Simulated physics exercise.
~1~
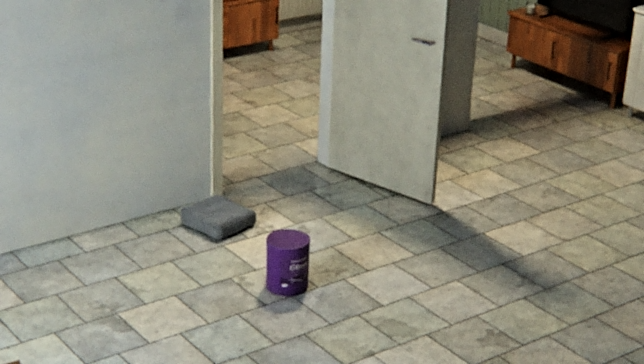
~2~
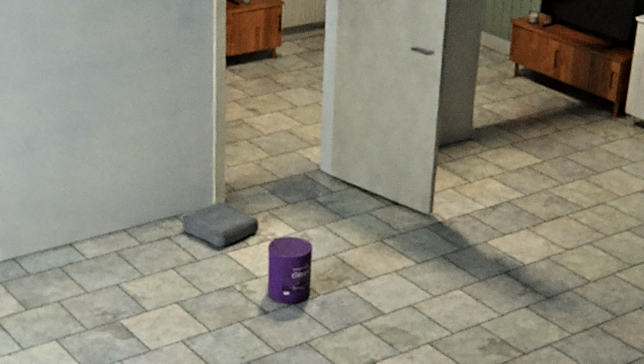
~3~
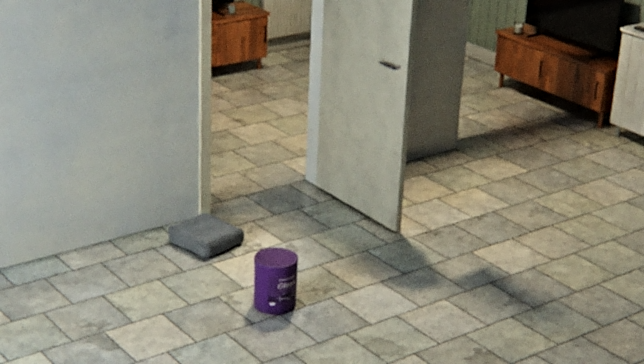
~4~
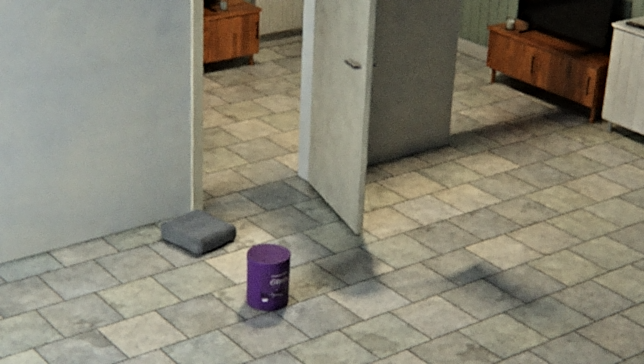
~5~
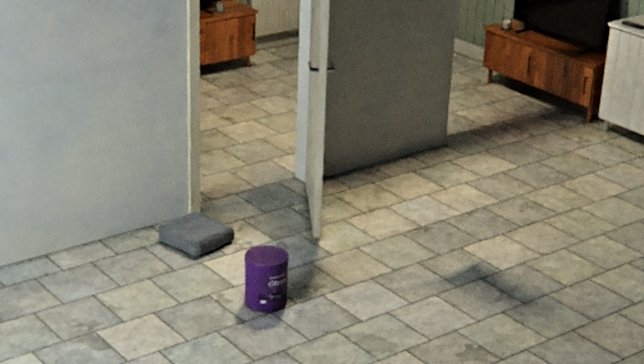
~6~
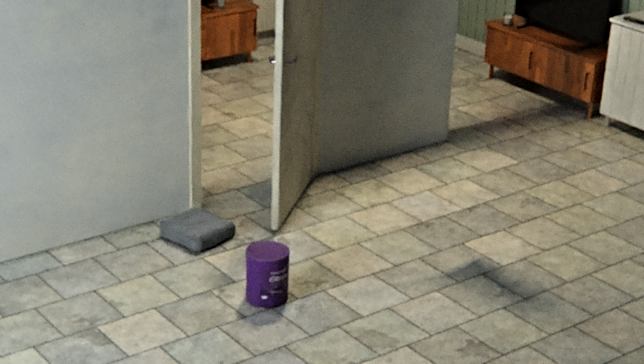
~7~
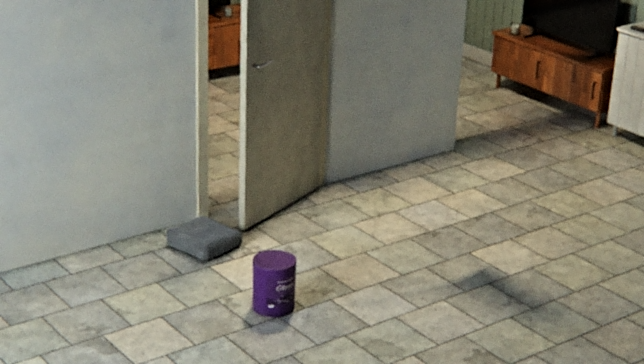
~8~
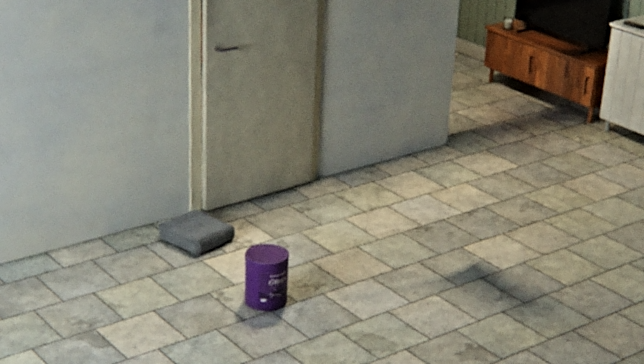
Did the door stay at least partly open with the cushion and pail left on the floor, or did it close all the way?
The door closed all the way into its frame, and the cushion and pail stayed where they were.
